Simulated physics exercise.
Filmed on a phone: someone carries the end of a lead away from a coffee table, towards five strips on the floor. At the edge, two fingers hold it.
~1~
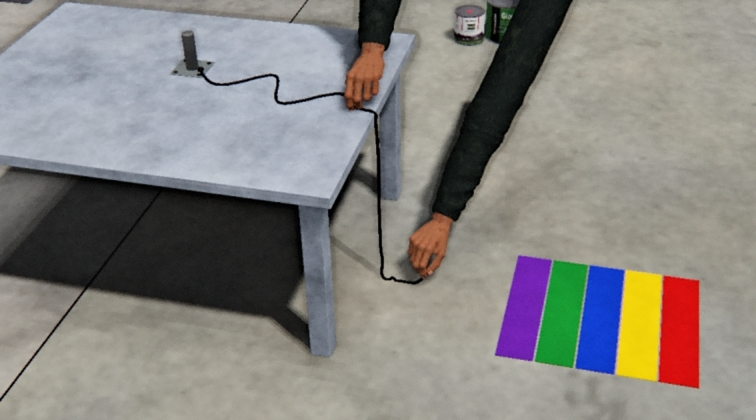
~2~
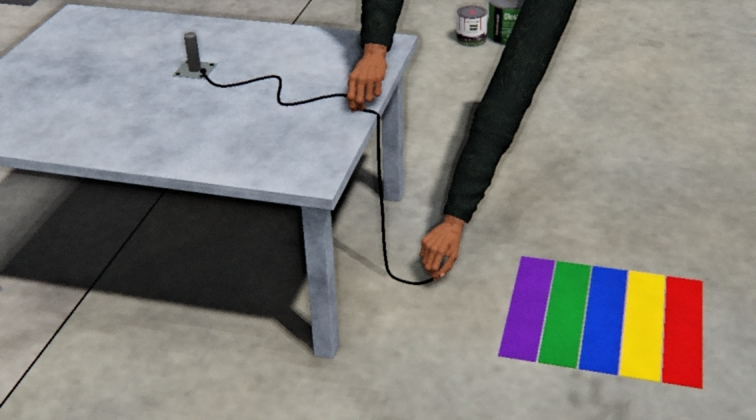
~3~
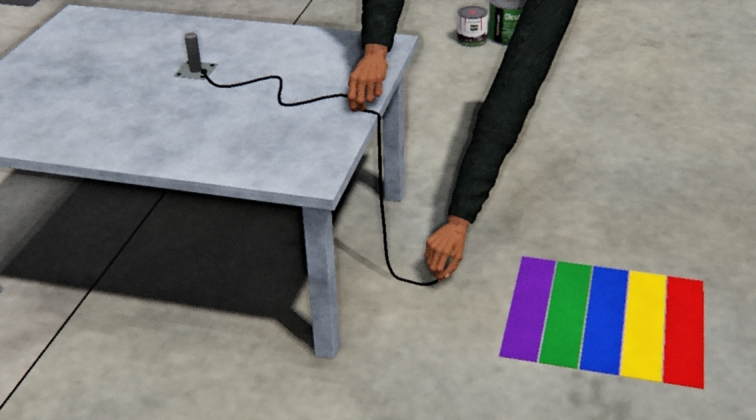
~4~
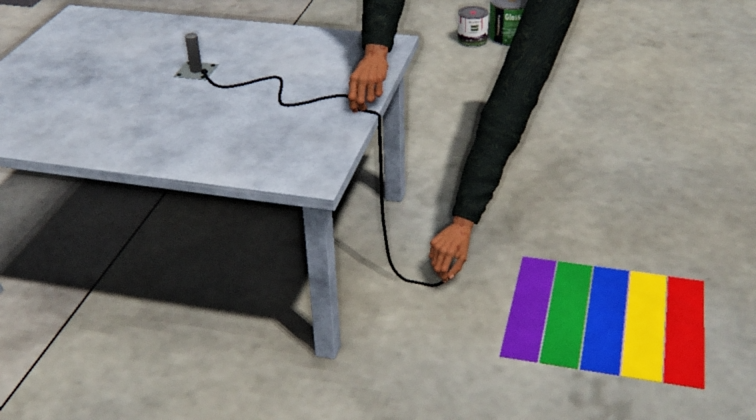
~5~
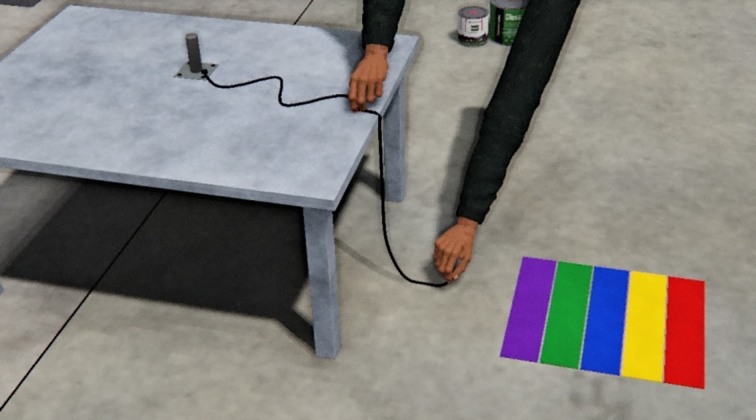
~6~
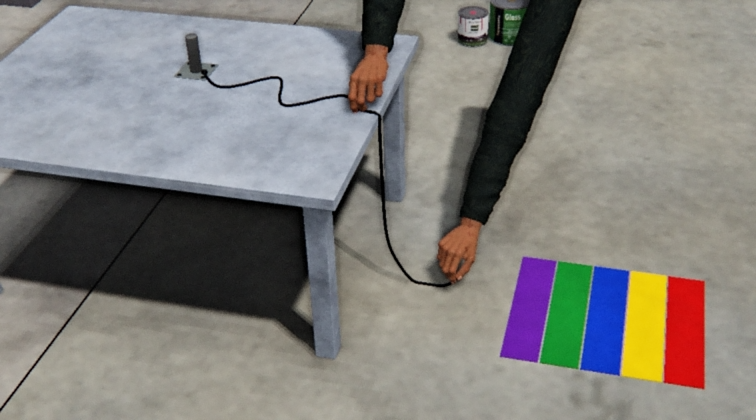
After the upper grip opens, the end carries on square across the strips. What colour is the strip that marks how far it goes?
That strip is yellow.
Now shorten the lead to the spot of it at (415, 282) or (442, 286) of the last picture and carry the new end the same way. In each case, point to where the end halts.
First try near (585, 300), second near (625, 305).
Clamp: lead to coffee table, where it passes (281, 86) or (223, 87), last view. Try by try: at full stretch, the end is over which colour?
For the first it's blue, and for the second it's yellow.
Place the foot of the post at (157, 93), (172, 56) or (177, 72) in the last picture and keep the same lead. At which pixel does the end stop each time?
Close to (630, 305), (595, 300) and (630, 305) in that order.
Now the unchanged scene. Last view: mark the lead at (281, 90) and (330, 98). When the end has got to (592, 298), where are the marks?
To (317, 91) and (385, 116).
Soon after, end near (592, 298); over blue.
After that, end near (630, 304); over yellow.
At the stop, end near (653, 307); over yellow. Over yellow.
